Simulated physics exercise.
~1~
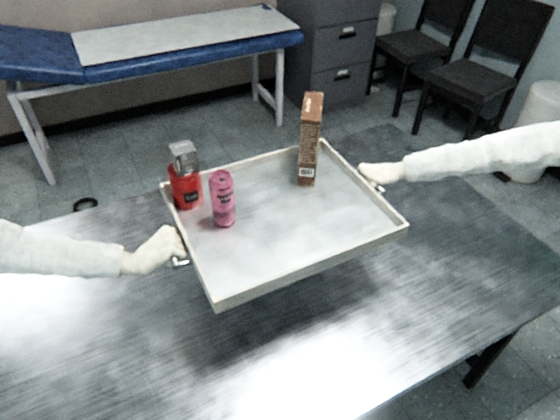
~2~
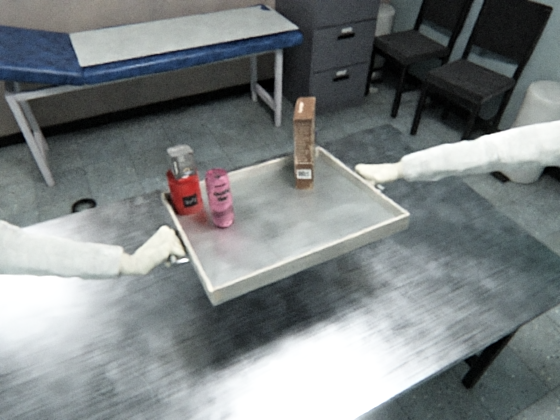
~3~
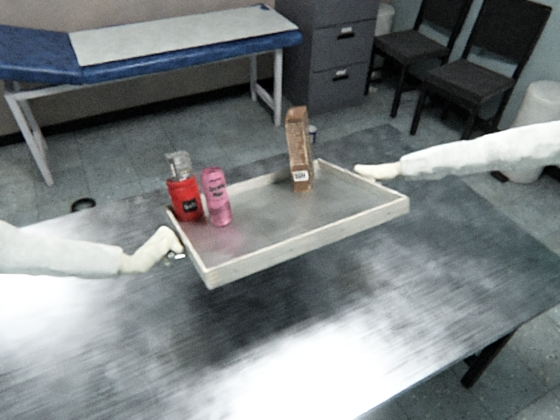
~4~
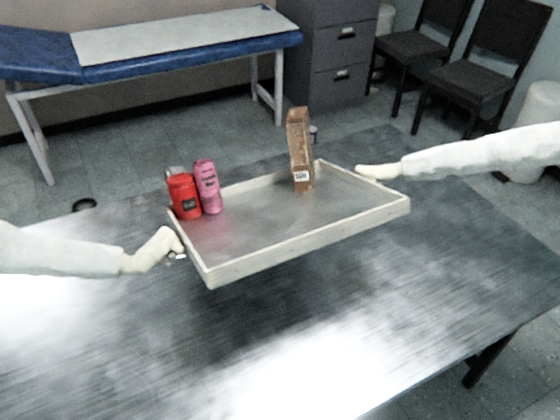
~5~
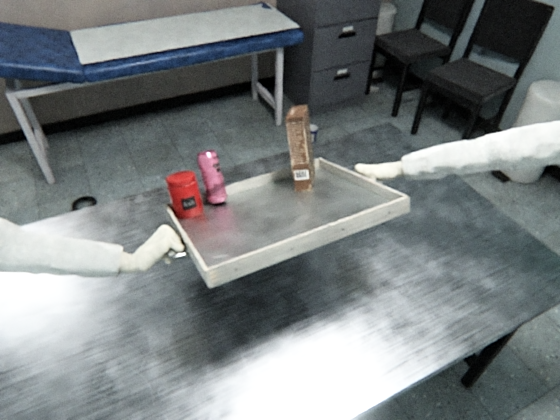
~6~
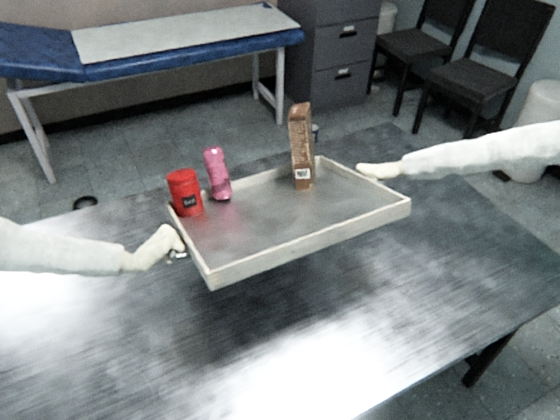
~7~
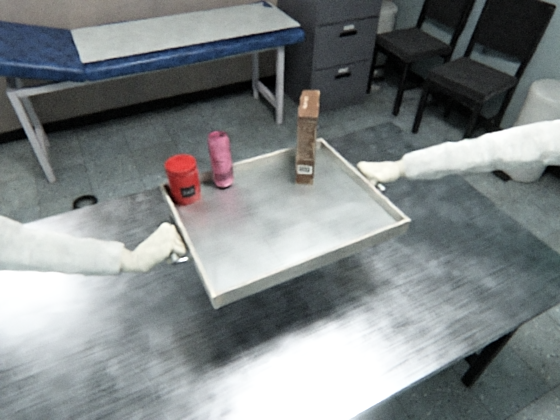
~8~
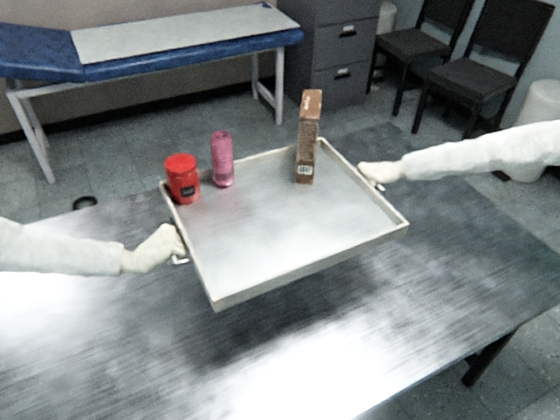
Two hands tilting a tray far side down, a grey carton tipping off, then levelling it with three items left upright.
